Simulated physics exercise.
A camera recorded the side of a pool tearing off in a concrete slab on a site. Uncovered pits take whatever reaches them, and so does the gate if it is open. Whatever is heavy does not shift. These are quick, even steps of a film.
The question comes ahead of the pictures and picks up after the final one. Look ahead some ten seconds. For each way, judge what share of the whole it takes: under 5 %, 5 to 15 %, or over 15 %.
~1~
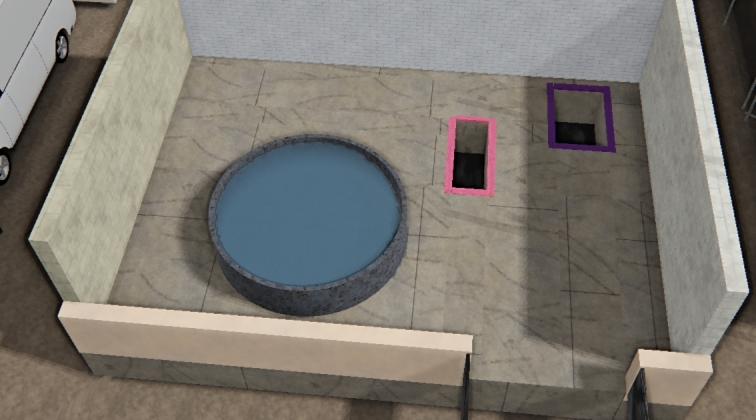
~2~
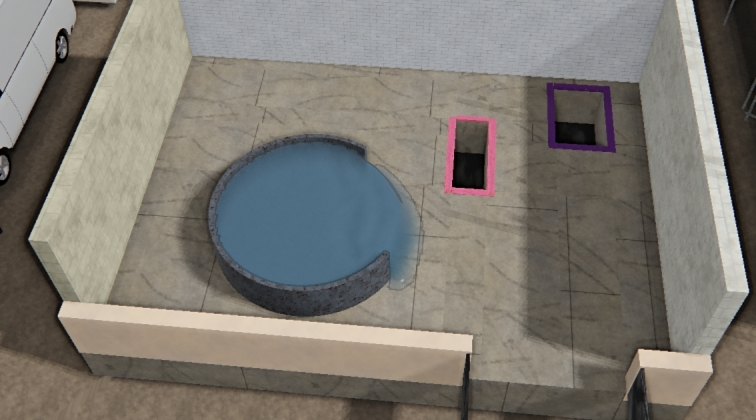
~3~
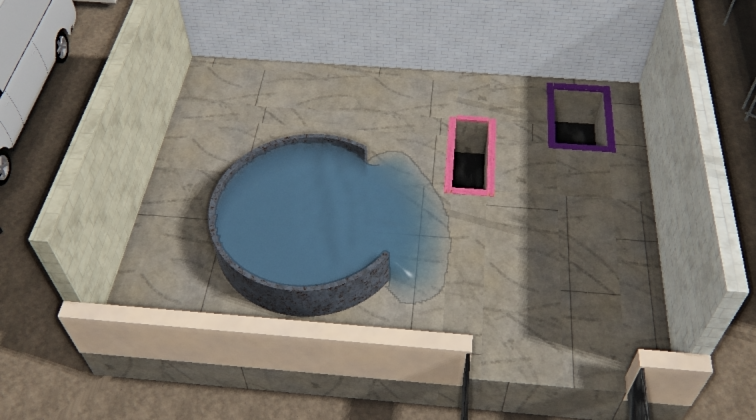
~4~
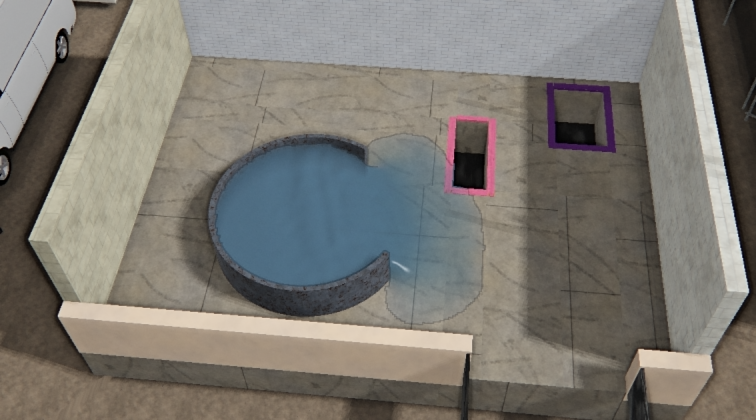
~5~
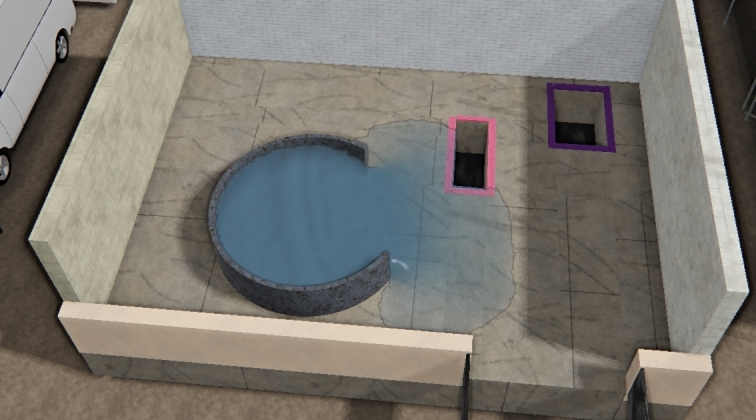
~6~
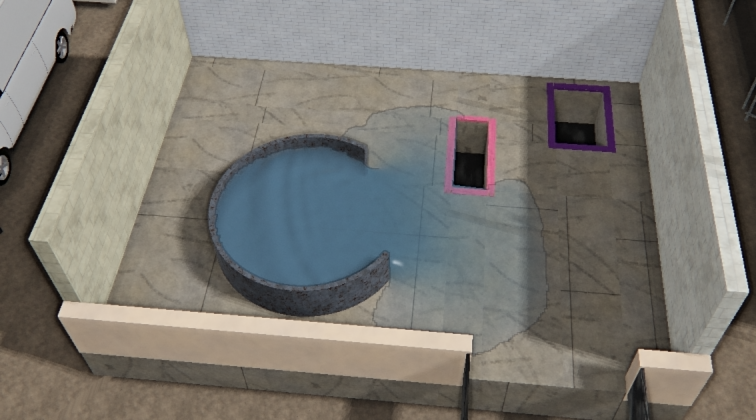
Outcome: As it plays out the gate goes past fifteen per cent, as it plays out the purple pit goes past fifteen per cent, as it plays out the pink pit goes past fifteen per cent.
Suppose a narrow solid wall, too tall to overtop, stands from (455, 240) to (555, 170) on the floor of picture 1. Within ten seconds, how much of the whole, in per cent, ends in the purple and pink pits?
Estimated shares: Purple 10 percent, pink 45 percent.
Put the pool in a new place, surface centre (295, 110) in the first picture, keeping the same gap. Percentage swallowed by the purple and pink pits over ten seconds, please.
The purple pit ends up with 30 per cent and the pink pit with 40 per cent.
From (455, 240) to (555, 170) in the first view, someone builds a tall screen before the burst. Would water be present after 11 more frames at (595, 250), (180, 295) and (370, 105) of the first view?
Result in the order given: Drowned, unaffected, unaffected.
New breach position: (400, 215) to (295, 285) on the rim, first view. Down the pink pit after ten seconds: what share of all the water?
Per cent to pink: 2.
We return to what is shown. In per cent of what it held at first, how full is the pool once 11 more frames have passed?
About 48 per cent.
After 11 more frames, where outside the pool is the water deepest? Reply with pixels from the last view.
Roughly at pixel (657, 238).
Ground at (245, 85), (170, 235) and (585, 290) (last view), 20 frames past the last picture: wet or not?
In turn, the three spots are high and dry, high and dry and soaked.
A moment on, water covers 45 % of the floor; the gate 0 %, the purple pit 0 %, the pink pit 6 %.
Next, water covers 45 % of the floor; the gate 1 %, the purple pit 0 %, the pink pit 12 %.
Then, water covers 50 % of the floor; the gate 3 %, the purple pit 3 %, the pink pit 19 %.
Later, water covers 50 % of the floor; the gate 10 %, the purple pit 12 %, the pink pit 25 %.
In the end, water covers 60 % of the floor; the gate 18 %, the purple pit 20 %, the pink pit 30 %.
